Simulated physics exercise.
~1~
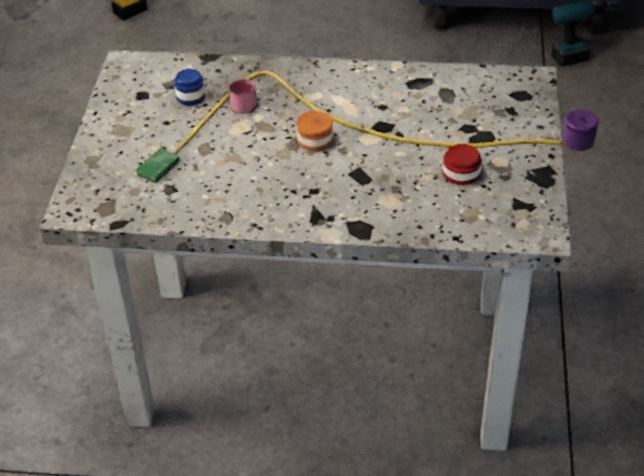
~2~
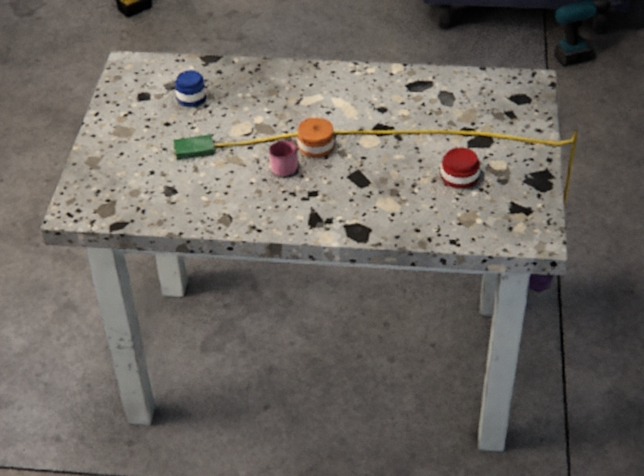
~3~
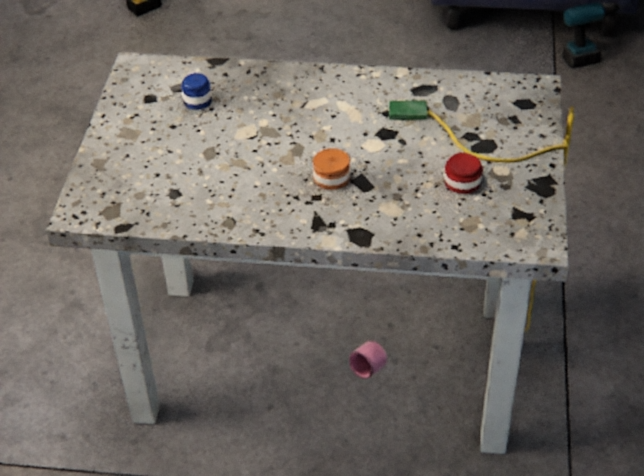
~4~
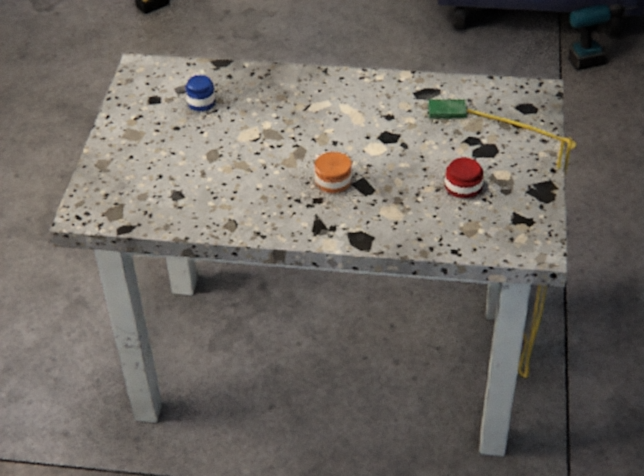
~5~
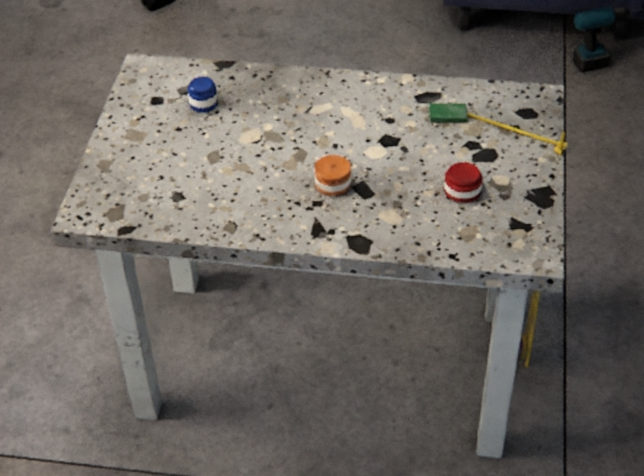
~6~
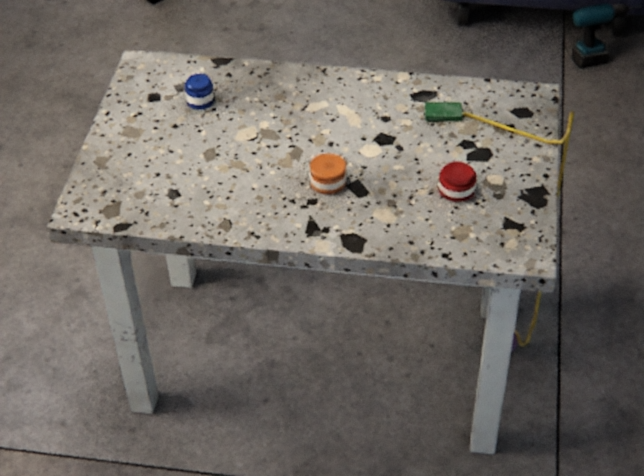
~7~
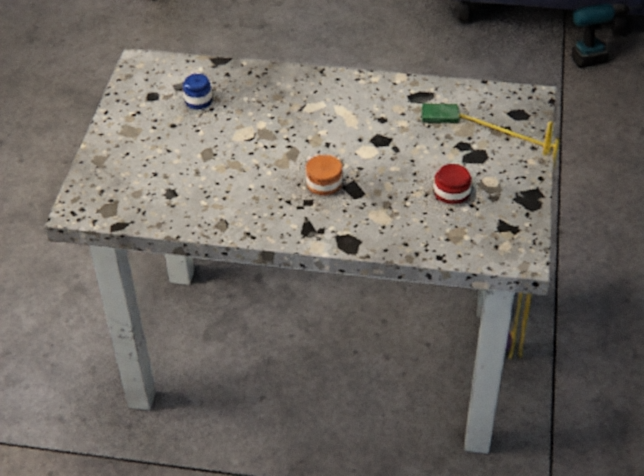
Purple cylinder dropping off a speckled table's right side, its yellow cable dragging a green block and sweeping a pink mug off.
